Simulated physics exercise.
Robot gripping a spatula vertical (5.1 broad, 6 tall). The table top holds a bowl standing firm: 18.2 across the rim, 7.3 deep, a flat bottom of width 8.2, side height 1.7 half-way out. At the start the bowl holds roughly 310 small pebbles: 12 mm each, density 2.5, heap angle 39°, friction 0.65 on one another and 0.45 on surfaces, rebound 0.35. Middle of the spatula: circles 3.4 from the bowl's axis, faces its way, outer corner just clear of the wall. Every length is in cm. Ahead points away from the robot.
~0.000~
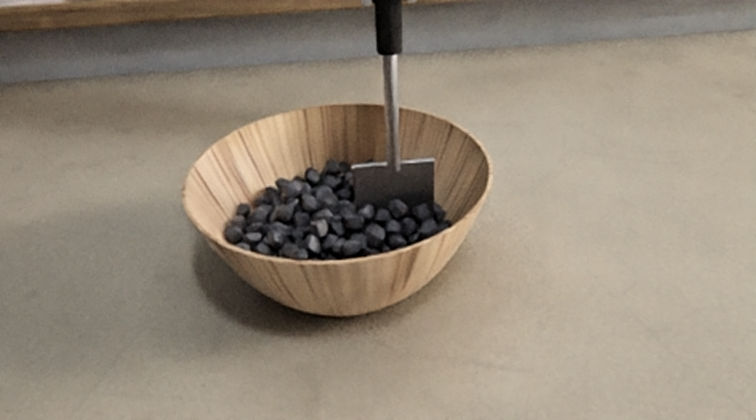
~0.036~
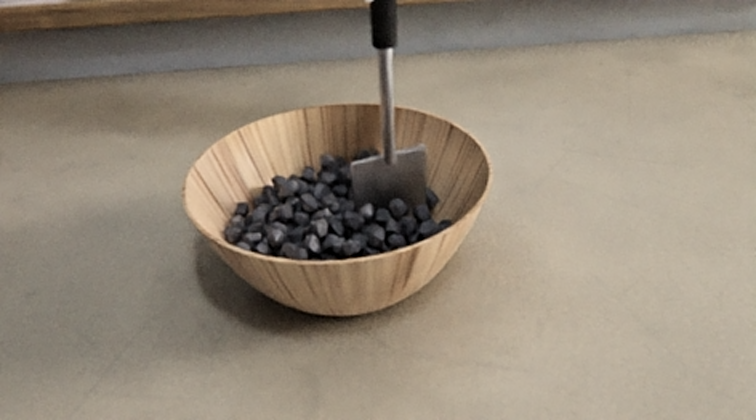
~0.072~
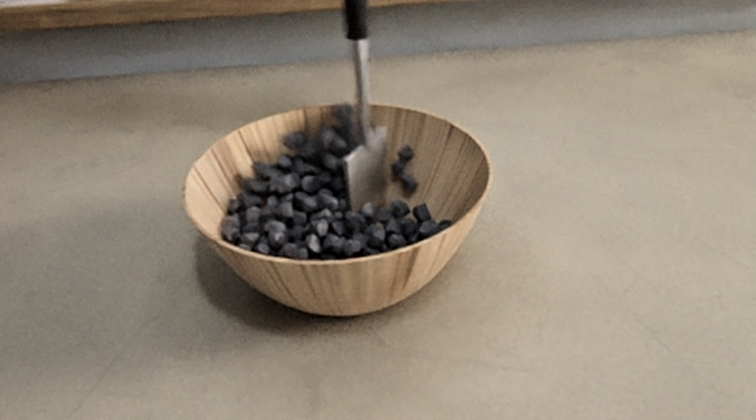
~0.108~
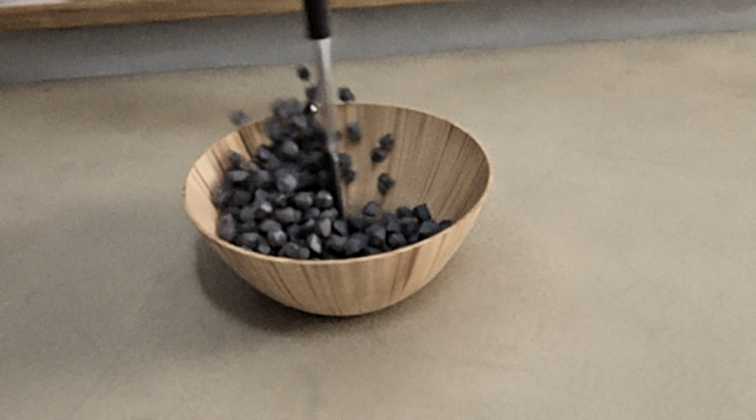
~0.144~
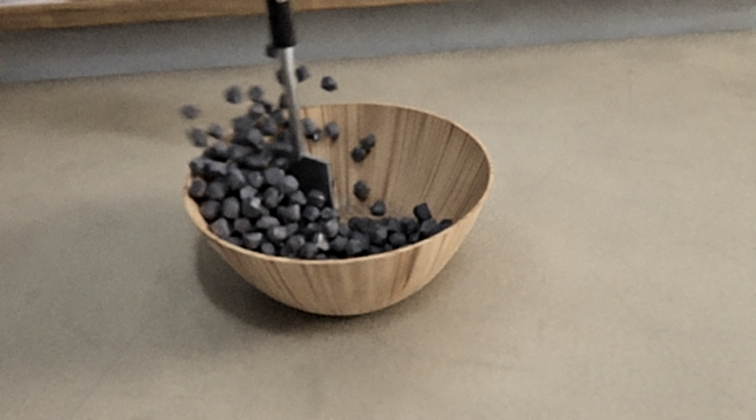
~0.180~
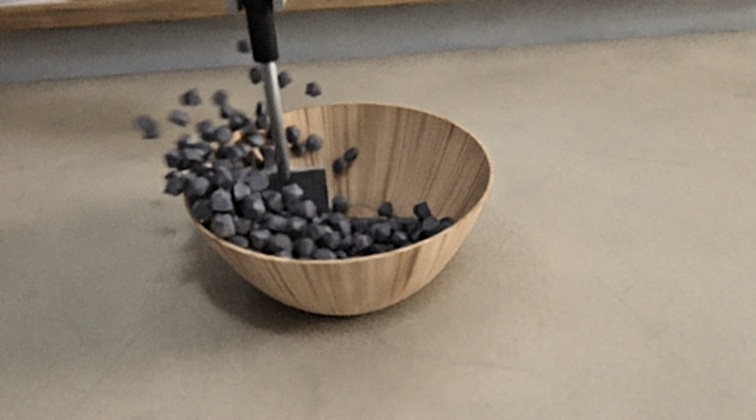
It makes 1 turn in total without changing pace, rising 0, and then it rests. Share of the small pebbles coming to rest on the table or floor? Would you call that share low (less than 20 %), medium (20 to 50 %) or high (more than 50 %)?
I would call it medium.
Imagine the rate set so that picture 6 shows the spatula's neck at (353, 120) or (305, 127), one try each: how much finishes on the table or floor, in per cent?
Roughly 5 and 15 percent, in that order.
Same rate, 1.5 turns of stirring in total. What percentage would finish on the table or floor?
35 %.
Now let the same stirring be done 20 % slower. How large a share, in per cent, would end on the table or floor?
Estimated share: Near 25 %.
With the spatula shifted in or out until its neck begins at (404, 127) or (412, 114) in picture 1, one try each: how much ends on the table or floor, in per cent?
First try about 35 per cent, second try about 30 per cent.
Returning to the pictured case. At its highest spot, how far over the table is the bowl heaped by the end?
Roughly 7.0 centimetres.
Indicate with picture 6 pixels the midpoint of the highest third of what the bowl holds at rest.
(405, 177).
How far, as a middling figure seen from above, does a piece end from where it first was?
I'd estimate close to 9 cm.
By 0.24 s, 242° round, highest piece 11 above the table; 274 in the bowl, 35 in flight or on the tool.
By 0.29 s, 306° round, highest piece 12 above the table; 248 in the bowl, 11 on the table or floor, 50 in flight or on the tool.
By 0.52 s, 0° round, highest piece 8 above the table; 220 in the bowl, 88 on the table or floor, 1 in flight or on the tool.
By 1.22 s, 0° round, highest piece 8 above the table; 220 in the bowl, 89 on the table or floor.
Final count, 220 in the bowl, 89 on the table or floor. That is 29 % on the table or floor.
